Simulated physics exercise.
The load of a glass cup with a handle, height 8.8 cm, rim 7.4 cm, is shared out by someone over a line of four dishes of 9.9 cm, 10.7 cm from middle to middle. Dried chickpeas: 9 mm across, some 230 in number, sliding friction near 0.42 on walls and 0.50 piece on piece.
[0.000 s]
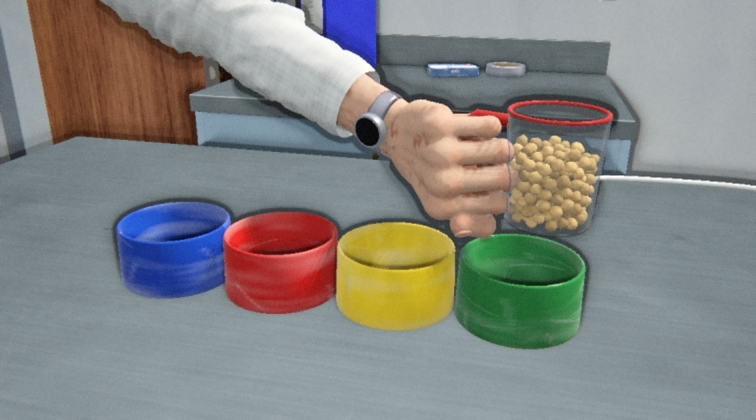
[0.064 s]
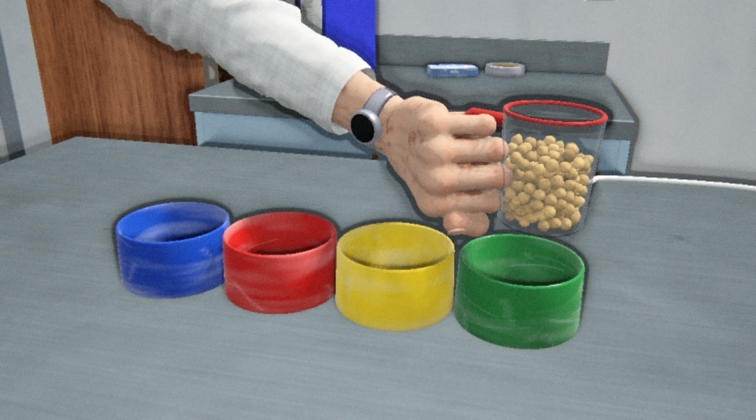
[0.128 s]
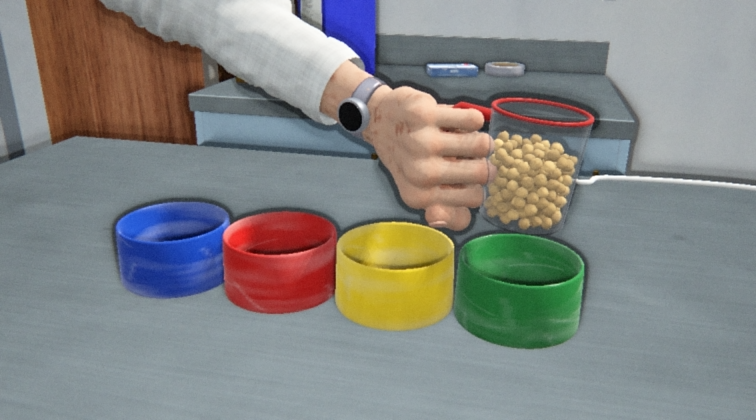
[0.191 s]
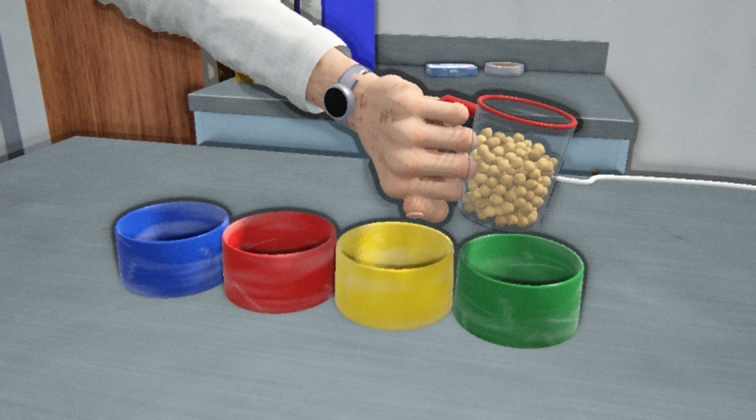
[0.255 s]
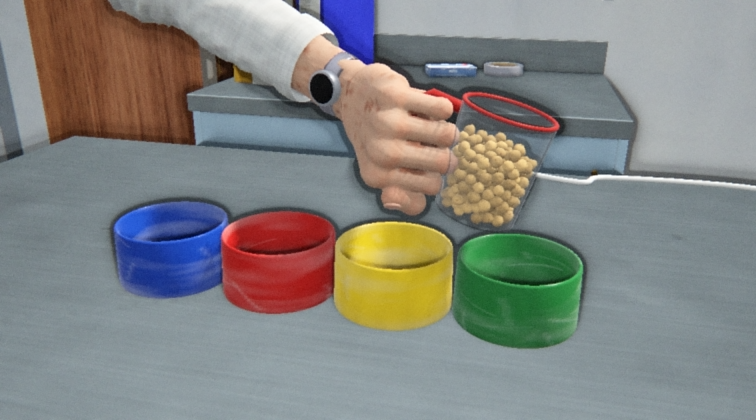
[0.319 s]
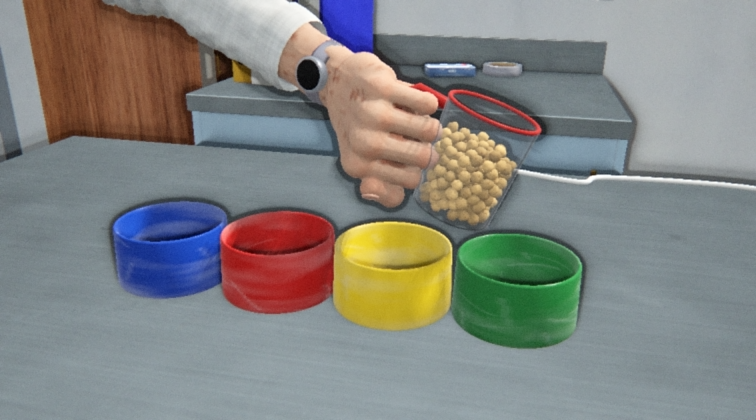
On a grey table, a hand held a clear cup of dried chickpeas behind four coloured dishes, then moved it a short way left while gradually tilting it to the right.
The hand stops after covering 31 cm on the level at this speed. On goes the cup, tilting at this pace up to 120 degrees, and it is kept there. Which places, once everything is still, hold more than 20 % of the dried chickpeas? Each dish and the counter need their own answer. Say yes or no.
Red: Yes, blue: No, green: No, yellow: No, counter: No.
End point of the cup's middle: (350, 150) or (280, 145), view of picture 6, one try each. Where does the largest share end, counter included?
Most lands at yellow on the first run and at yellow on the second.
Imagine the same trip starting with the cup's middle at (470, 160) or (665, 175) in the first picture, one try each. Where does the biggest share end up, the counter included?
First try: Blue; second try: Red.
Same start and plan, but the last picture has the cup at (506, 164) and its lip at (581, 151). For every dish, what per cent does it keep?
The red dish keeps 0, the blue dish 0, the green dish 10 and the yellow dish 70.
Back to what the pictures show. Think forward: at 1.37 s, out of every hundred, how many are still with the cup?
Near 95 per cent of the load.
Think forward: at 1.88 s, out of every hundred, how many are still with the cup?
Somewhere near 15 per cent.
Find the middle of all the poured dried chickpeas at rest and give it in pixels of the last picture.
Near (274, 264).
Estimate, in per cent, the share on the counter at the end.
I'd put it near 0 per cent.
After 0.95 s, tilt 66 degrees; cup holds 100 %.
After 1.37 s, tilt 98 degrees; cup holds 95 %.
Then, at 1.88 s, tilt 120 degrees; cup holds 15 %, red 80 %.
In the end, at 2.4 s, red 100 %, blue 0 %, green 0 %, yellow 0 %, counter 0 %.
